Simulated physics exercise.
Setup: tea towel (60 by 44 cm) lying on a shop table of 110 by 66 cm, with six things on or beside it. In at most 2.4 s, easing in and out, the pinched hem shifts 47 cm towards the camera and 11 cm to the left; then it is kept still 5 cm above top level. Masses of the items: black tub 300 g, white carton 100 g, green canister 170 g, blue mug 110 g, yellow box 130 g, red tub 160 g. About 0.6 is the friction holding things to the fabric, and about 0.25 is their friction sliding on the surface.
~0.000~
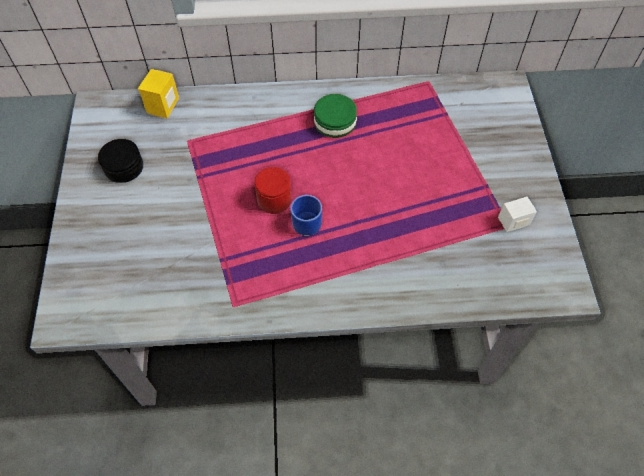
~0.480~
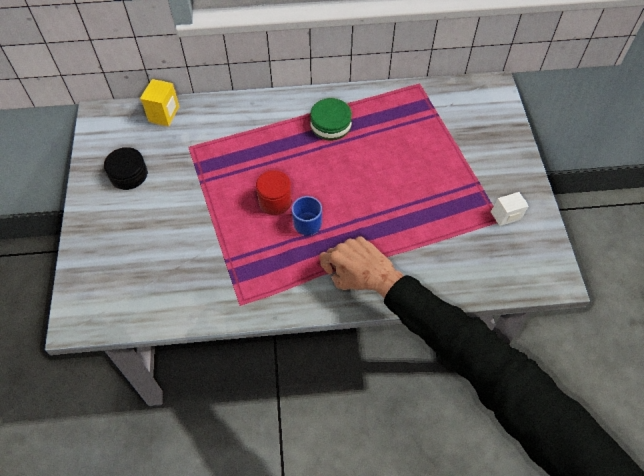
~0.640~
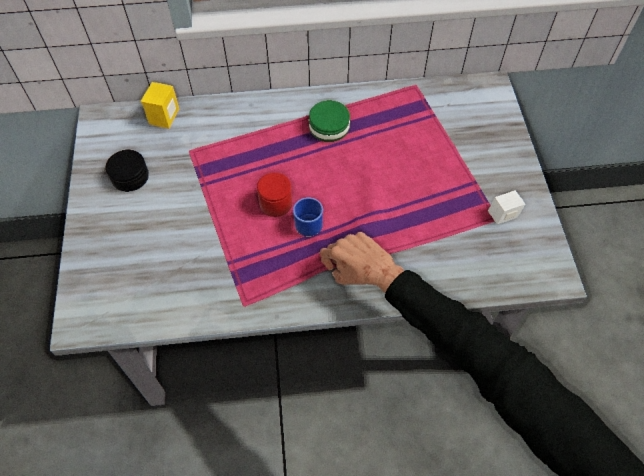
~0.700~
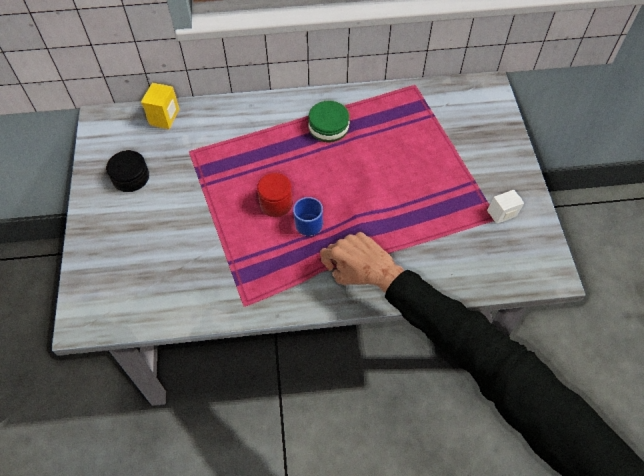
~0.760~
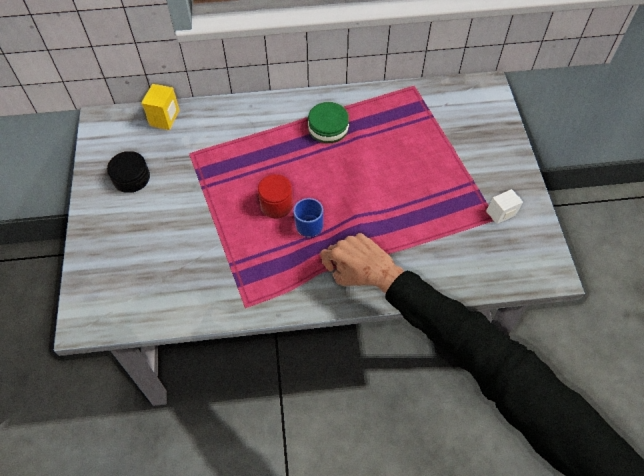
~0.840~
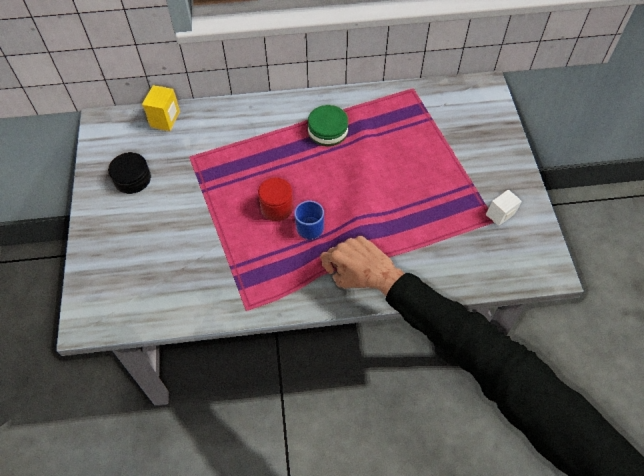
A hand pinches the pink towel's near edge and shifts it very slightly, objects on top.
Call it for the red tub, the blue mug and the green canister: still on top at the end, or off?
Call: Red tub: Off, blue mug: Off, green canister: Off.
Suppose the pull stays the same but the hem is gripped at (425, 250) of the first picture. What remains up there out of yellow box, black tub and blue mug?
Note - yellow box: Still on top; black tub: Still on top; blue mug: Off the top.
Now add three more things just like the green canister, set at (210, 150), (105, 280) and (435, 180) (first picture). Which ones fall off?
Log, listed order - lost / kept / lost.
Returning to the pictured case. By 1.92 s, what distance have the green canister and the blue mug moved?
For the green canister, 30 centimetres, and for the blue mug, 30 centimetres.
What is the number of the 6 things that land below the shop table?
3 in all.
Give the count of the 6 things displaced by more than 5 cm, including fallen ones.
The answer is 4 of them.
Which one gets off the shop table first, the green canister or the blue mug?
First: Blue.
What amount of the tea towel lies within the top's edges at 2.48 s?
I'd estimate close to 15 per cent.
After 1.4 s, 95 % of the tea towel is still over the top; red tub 12 cm off its start, green canister 12 cm off its start, blue mug 12 cm off its start.
After 1.9 s, 65 % of the tea towel is still over the top; green canister 28 cm off its start, blue mug 28 cm off its start, red tub 27 cm off its start.
After 2.5 s, 15 % of the tea towel is still over the top; red tub over the edge, green canister 54 cm off its start at (317, 322), blue mug over the edge.
After 3.0 s, 0 % of the tea towel is still over the top; green canister over the edge, red tub over the edge, blue mug over the edge.
After 4.6 s, 0 % of the tea towel is still over the top; green canister over the edge, red tub over the edge, blue mug over the edge, white carton 9 cm off its start at (501, 231).
